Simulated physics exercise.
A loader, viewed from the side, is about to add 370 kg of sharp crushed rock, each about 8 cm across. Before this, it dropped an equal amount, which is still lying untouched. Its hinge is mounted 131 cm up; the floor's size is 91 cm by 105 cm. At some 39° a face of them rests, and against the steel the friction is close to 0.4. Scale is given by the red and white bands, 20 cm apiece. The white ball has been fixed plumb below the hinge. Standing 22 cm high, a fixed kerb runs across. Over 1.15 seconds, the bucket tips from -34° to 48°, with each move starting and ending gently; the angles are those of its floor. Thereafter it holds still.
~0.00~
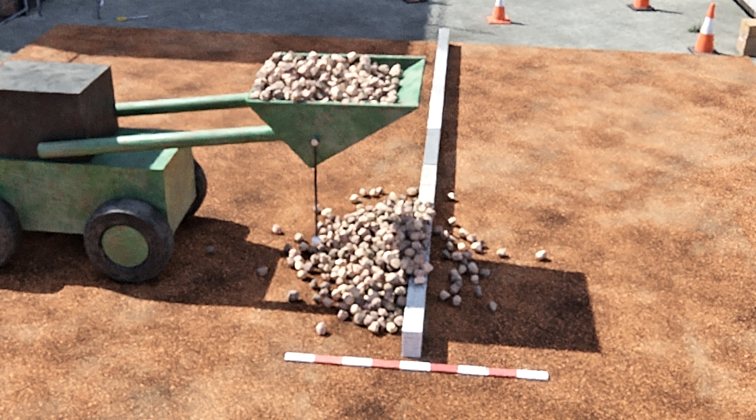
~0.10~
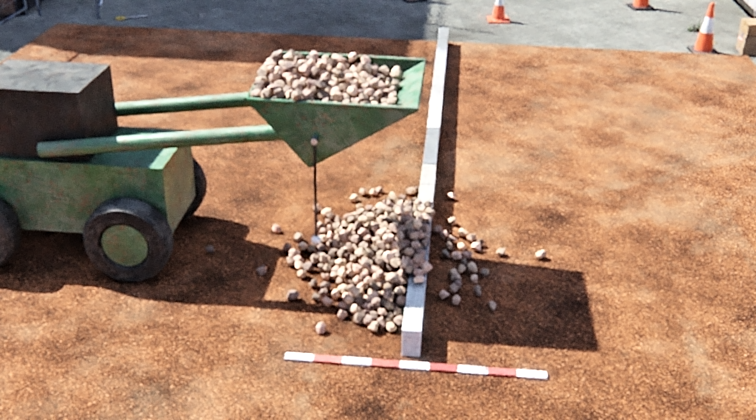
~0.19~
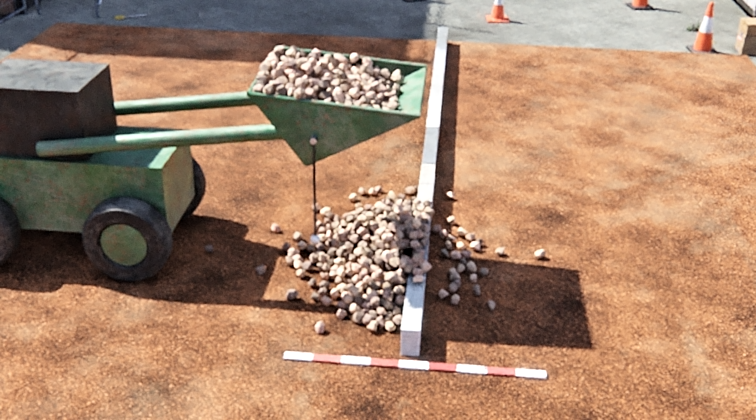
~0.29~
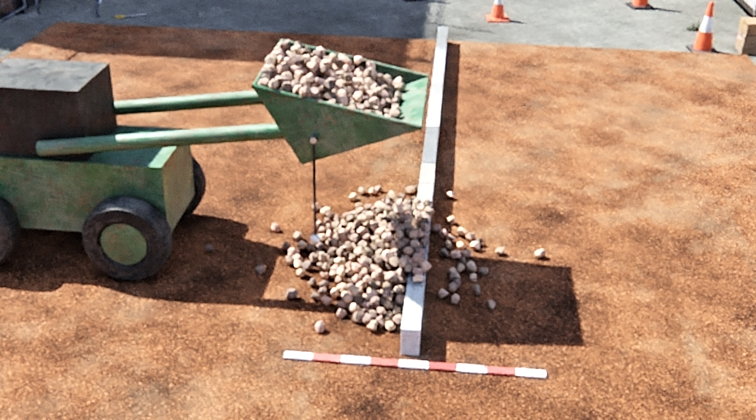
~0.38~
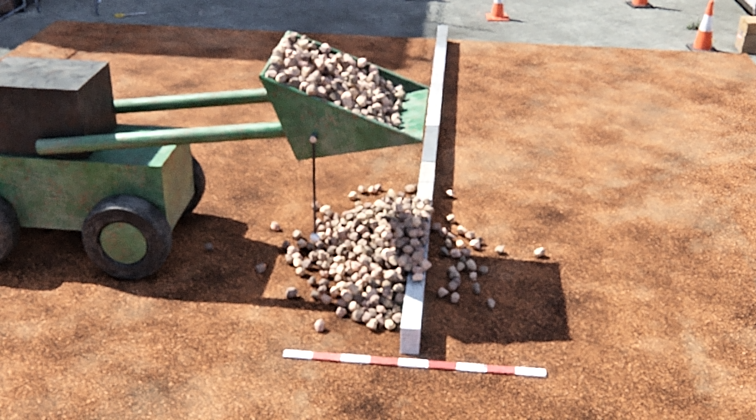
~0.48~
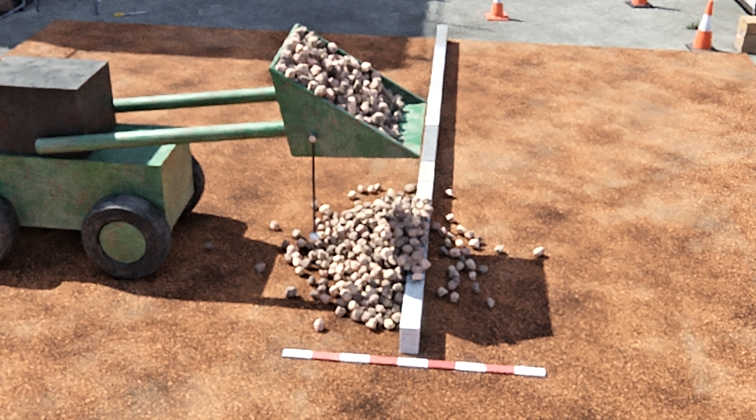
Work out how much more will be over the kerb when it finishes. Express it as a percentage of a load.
Around 54 out of 100.
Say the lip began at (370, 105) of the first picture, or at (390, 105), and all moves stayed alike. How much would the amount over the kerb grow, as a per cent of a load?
About 10 per cent for the first, 25 per cent for the second.
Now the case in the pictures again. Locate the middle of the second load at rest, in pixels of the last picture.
Centre: Approx. (432, 251).
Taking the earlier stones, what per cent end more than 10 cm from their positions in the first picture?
Close to 10 in a hundred of them.
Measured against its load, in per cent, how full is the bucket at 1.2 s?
It holds some 50 percent.
After 0.9 s the floor is at 35°; in per cent of one load, 100 in the bucket, 95 on this side of the kerb, 5 over the kerb; the foremost stones are at (489, 264).
After 1.2 s the floor is at 48°; in per cent of one load, 48 in the bucket, 144 on this side of the kerb, 9 over the kerb; the foremost stones are at (489, 264).
After 1.6 s the floor is at 48°; in per cent of one load, 3 in the bucket, 154 on this side of the kerb, 43 over the kerb; the foremost stones are at (523, 260).
After 4.3 s the floor is at 48°; in per cent of one load, 0 in the bucket, 141 on this side of the kerb, 59 over the kerb; the foremost stones are at (570, 283). Net gain over the kerb, 54.
